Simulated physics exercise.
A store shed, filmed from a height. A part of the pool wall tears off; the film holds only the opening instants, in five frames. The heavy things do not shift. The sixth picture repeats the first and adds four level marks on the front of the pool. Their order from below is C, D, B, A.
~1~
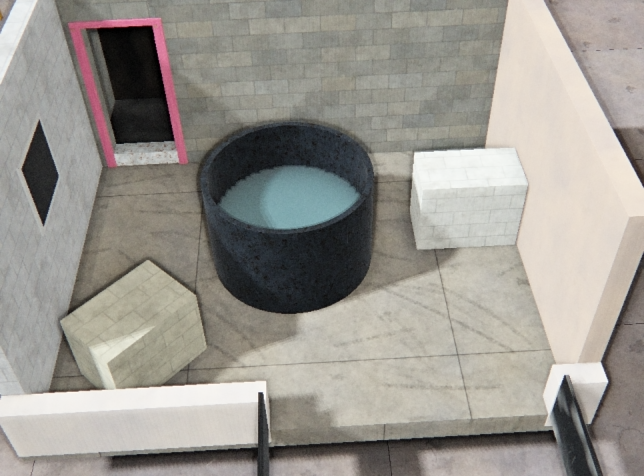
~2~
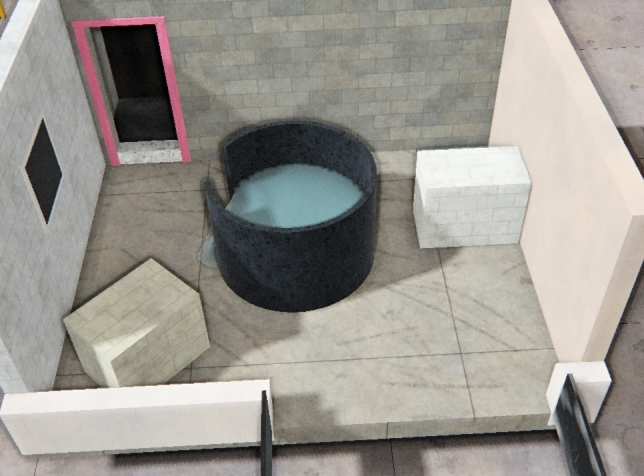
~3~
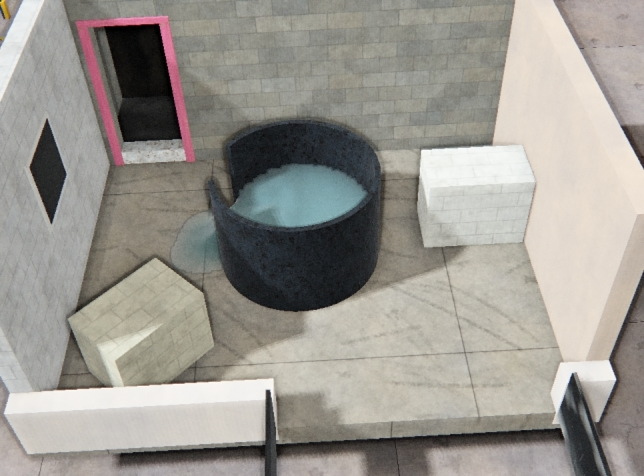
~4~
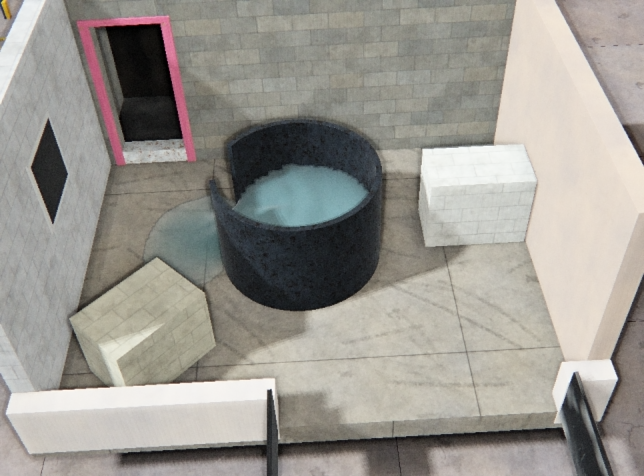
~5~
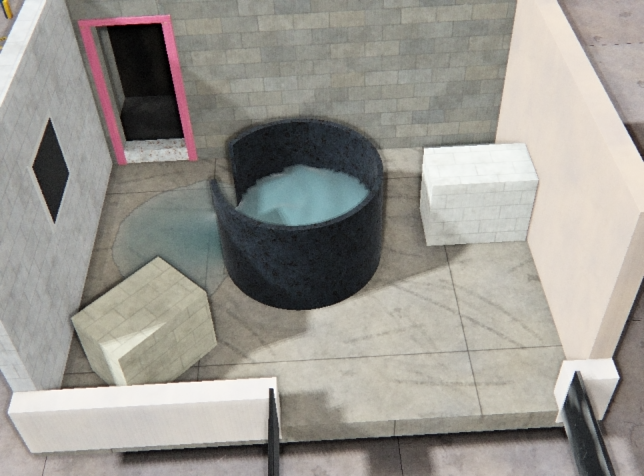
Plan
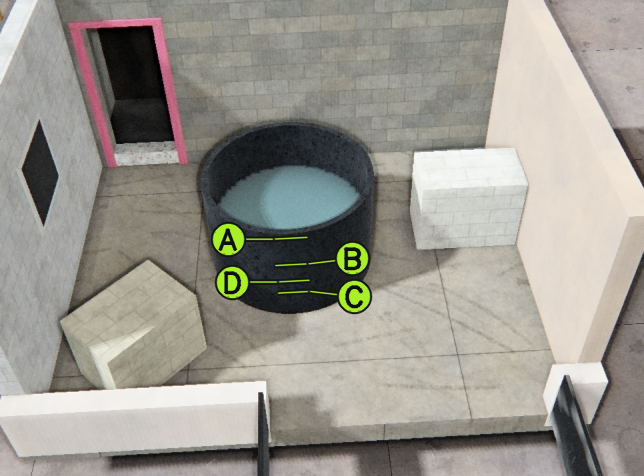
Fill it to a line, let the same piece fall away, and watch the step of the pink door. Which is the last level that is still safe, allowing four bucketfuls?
The answer is mark D.
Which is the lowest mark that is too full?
It is B.
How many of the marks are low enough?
Two of them.
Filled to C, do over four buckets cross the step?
No, that is safe.
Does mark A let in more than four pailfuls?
Yes, that goes wrong.
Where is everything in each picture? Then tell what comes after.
Water in the pool at rest, its middle at (290, 214); foot of the pink doorway at (148, 164); open gate at (410, 370).
Water covers 1 % of the ground, its front hidden from here.
Water covers 3 % of the ground, its front hidden from here.
Water covers 7 % of the ground, its front hidden from here.
Water covers 13 % of the ground and shows as far out as (193, 187).
On the marked copy, A at (290, 238); B at (292, 264); C at (294, 292); D at (293, 281); from the bottom up C, D, B, A.
With A, dozens of bucketfuls pour in.
With B, about 12 bucketfuls get in.
With C, nothing gets over.
With D, a bucket or two gets in.
